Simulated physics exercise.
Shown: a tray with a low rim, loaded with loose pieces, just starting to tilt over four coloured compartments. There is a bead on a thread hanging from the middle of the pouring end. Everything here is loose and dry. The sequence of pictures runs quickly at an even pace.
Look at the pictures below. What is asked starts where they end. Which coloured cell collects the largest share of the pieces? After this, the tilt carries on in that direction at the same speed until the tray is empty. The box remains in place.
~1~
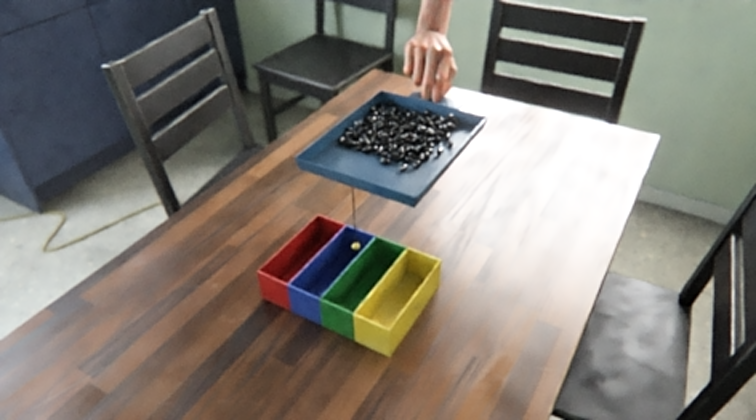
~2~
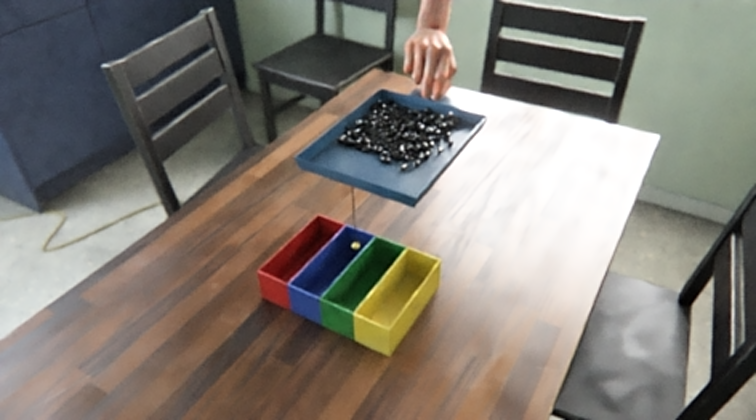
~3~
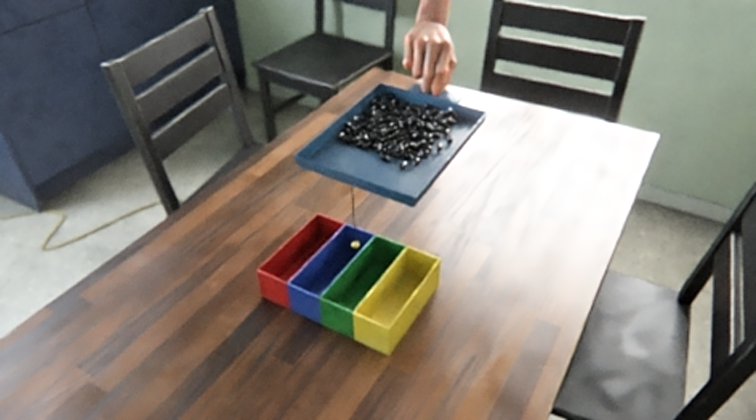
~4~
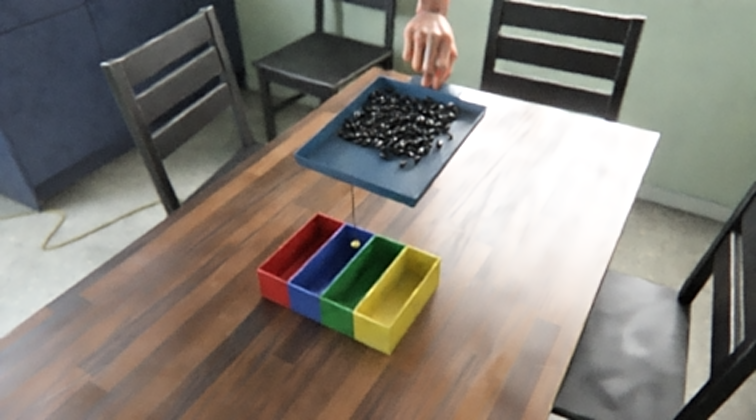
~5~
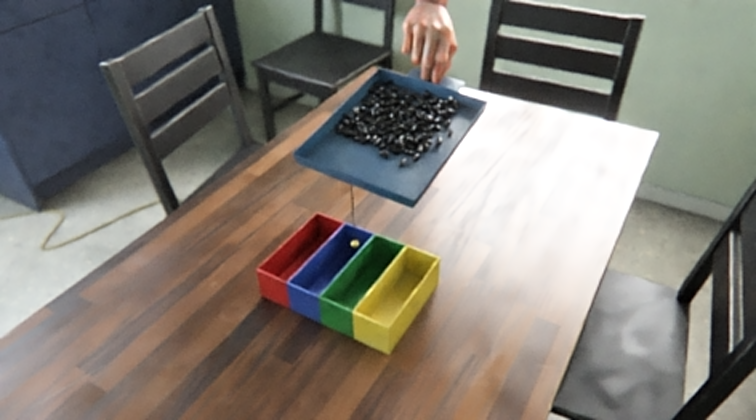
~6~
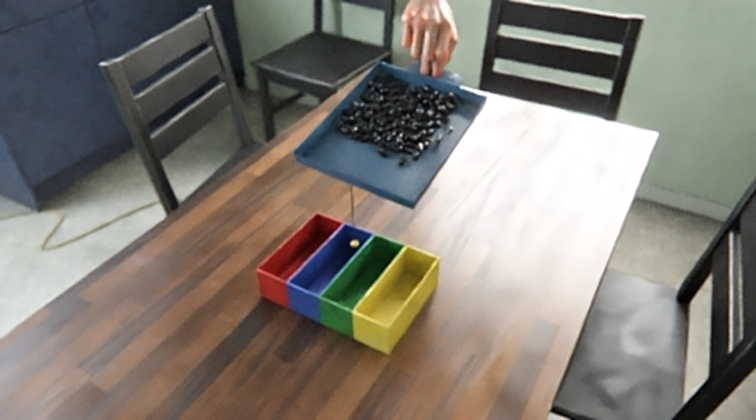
Yellow.
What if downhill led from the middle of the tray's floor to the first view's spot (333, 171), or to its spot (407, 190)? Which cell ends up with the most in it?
At the first place red, at the second the cell in yellow.
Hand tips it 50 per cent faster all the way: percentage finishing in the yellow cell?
About 60 per cent.
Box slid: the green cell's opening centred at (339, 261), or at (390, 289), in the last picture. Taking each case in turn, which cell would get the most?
First try: That yellow cell. Second try: The green cell.
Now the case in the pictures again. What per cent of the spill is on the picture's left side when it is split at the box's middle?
Estimate: About 0 per cent.
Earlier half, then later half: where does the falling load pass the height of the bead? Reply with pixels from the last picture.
The opening half passes (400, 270), the closing half (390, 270).
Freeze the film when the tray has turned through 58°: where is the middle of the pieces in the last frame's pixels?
Load centre: Approx. (393, 154).
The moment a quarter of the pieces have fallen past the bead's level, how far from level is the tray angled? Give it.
It sits at roughly 95°.
Just after the last frame, tray tipped steeply; almost all on the tray; just a few falling or outside the box.
A moment on, tray tipped right over; roughly a third on the tray; roughly a quarter in the yellow cell; about a tenth in the green cell; roughly a quarter falling or outside the box.
Further on, tray tipped past a quarter turn; roughly two thirds in the yellow cell; roughly a quarter in the green cell; about a tenth falling or outside the box.
When it is over, tray tipped past a quarter turn; roughly two thirds in the yellow cell; roughly a quarter in the green cell; not one in the blue cell; not one in the red cell; about a tenth outside the box.
